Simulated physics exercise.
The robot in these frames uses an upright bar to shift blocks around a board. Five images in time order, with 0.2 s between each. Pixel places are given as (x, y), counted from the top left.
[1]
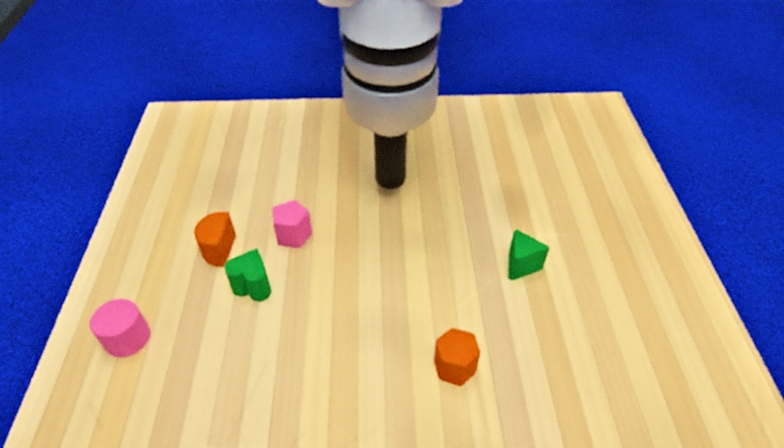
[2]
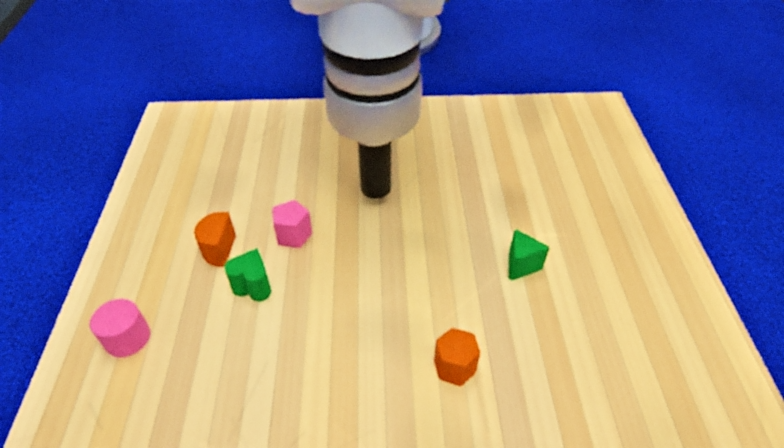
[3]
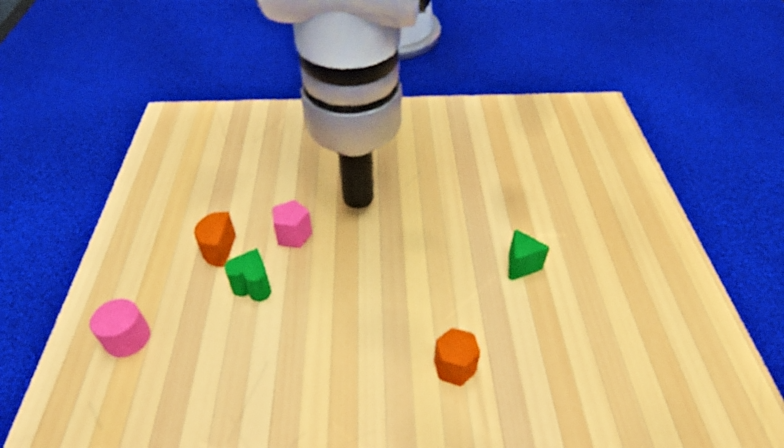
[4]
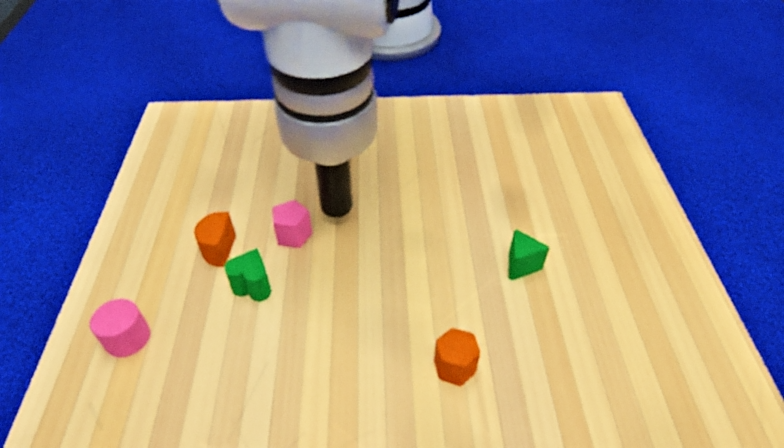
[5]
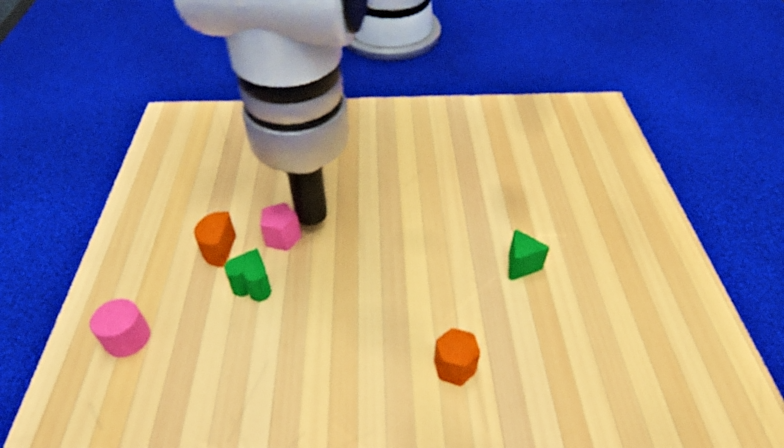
On a wooden board, a robot's black bar moves left and nudges a pink five-sided block.
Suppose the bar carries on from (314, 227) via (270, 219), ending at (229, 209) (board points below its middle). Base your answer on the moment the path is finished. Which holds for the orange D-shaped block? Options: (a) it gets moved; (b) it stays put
b: It stays put.
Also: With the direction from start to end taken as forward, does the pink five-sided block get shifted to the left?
It seems so.
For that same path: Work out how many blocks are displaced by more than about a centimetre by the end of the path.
This push will displace one block.
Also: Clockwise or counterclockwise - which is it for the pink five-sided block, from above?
Viewed from above: Anti-clockwise.
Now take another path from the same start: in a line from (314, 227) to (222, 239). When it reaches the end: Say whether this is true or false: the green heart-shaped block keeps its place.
It is true.
On the path given first. Halfway along, bar at (266, 207); pink five-sided block at (247, 219), turned 35° anticlockwise.
At the end, bar at (225, 197); orange D-shaped block in place; pink five-sided block at (247, 219), turned 35° anticlockwise.
